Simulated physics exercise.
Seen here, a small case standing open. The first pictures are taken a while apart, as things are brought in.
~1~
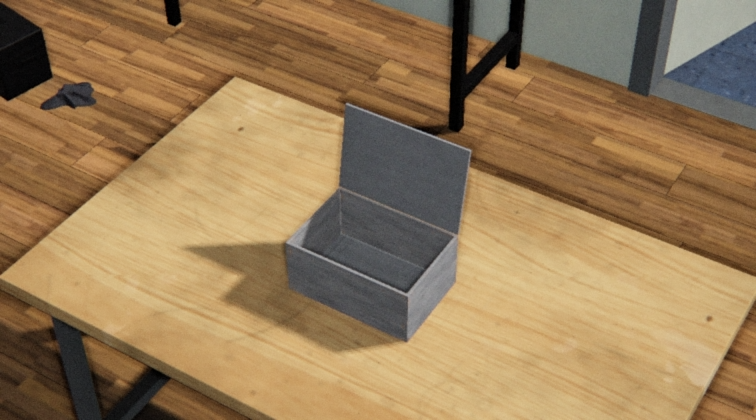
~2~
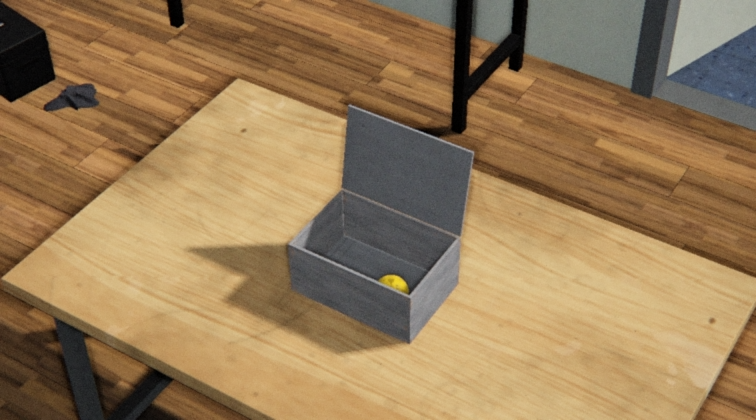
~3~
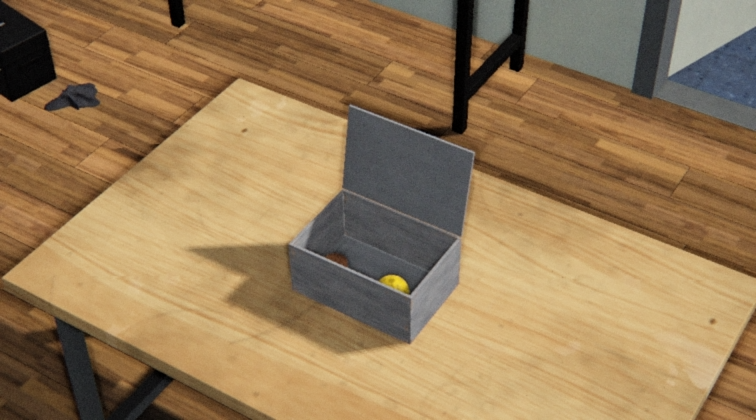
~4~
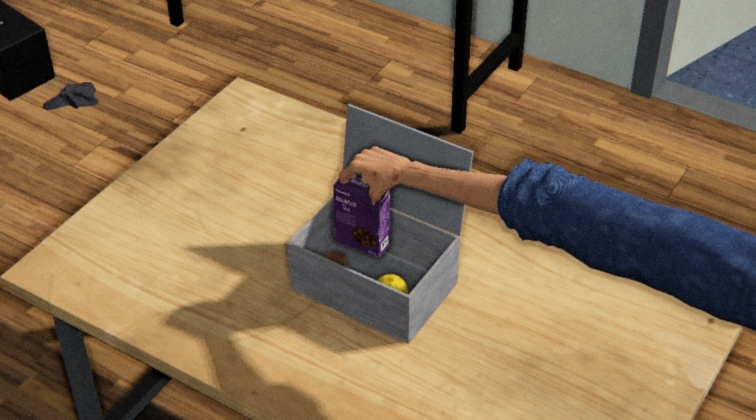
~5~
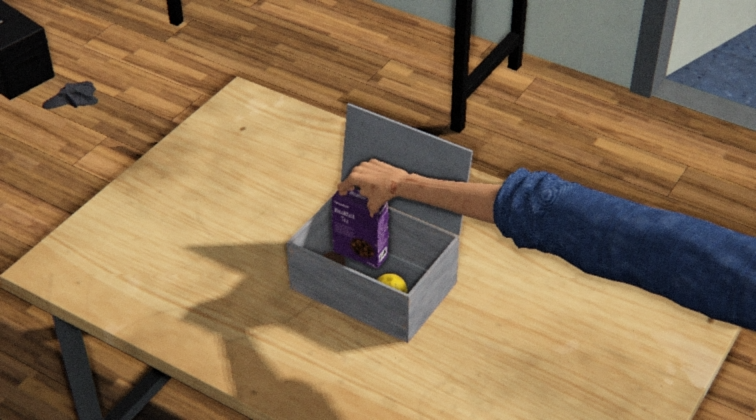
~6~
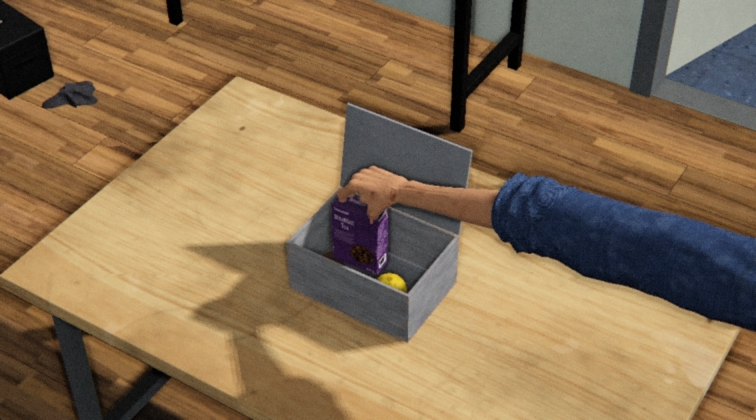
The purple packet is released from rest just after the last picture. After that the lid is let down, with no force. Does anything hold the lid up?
Outcome: The lid shuts flat.
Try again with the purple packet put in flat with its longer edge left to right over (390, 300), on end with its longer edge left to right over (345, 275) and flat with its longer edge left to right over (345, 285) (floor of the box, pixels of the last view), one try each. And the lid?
First, it sits on the rim; second, it will not close; third, it sits on the rim.
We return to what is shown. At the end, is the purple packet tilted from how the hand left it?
It tips.
Then, 0.50 s on from there, purple packet on its side near (377, 262); brown shaker turned 5° from how it was put; yellow ball shifted a little.
Then, 1.30 s on from there, lid 78° above the rim; purple packet on its side near (374, 268); brown shaker shifted about its own width; yellow ball shifted a little.
Then, 2.10 s on from there, lid 23° above the rim; purple packet on its side near (374, 268); brown shaker shifted about its own width; yellow ball shifted a little.
In the end, lid shut; toppled in the box, purple packet; the other 2 unmoved. At the end, from the last picture's camera, purple packet near (374, 268).
